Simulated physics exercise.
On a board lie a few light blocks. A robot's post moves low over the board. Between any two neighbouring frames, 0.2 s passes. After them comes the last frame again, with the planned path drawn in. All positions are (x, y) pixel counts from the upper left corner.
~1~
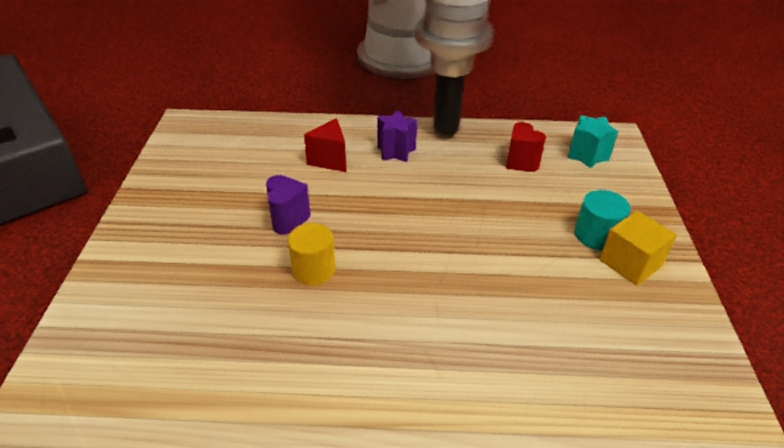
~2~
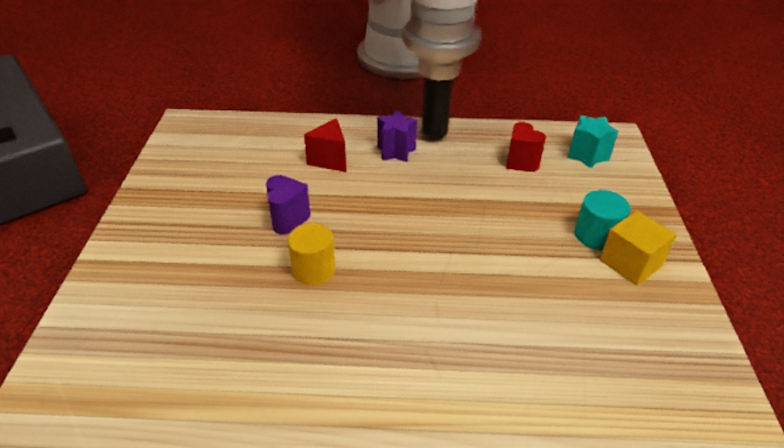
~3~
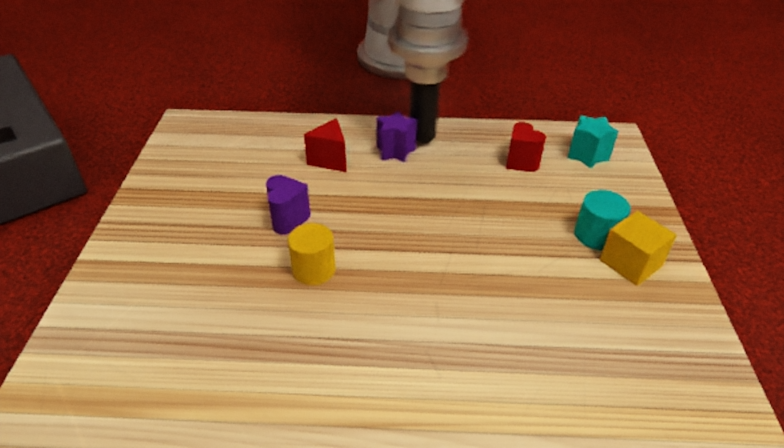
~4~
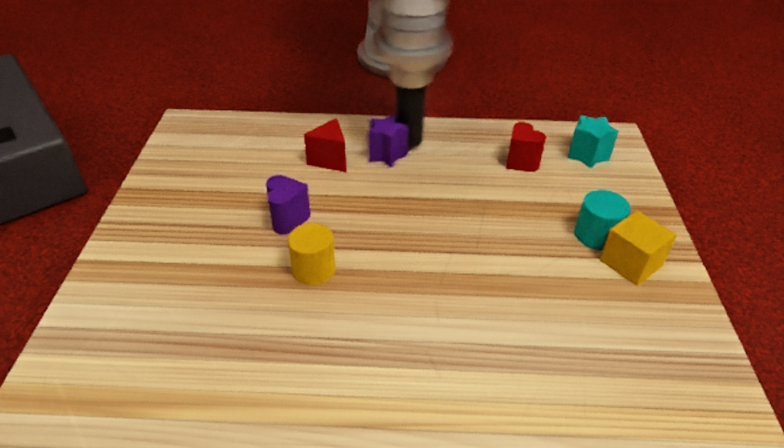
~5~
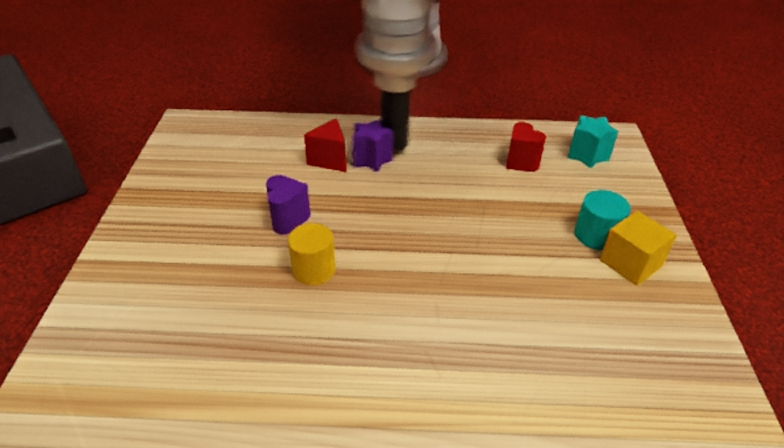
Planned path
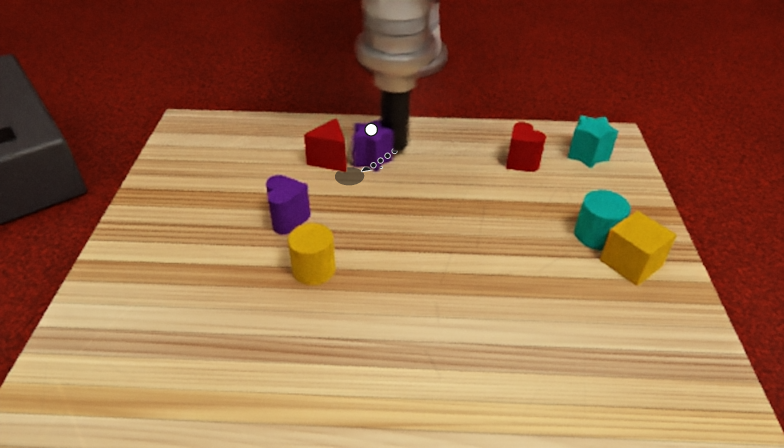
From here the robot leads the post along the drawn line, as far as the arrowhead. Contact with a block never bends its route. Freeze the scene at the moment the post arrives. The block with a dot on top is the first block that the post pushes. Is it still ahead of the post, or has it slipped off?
Ahead of the post.
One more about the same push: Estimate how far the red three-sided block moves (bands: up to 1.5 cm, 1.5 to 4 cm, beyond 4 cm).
Between 1.5 and 4 cm.
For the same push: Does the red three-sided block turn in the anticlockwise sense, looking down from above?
That would be a no.
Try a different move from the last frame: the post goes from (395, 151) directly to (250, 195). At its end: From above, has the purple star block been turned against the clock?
Final answer: Yes.
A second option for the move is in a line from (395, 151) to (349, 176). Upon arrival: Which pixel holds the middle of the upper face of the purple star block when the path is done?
The answer is (321, 155).
The drawn path runs from (395, 151) via (375, 165), ending at (350, 176); the dot is on the purple star block.
On the path given first. Halfway along, post (374, 157); red three-sided block (318, 133), turned 25° clockwise; purple star block (347, 143).
At the end, post (349, 169); red three-sided block (307, 134), turned 55° clockwise; purple star block (321, 154).
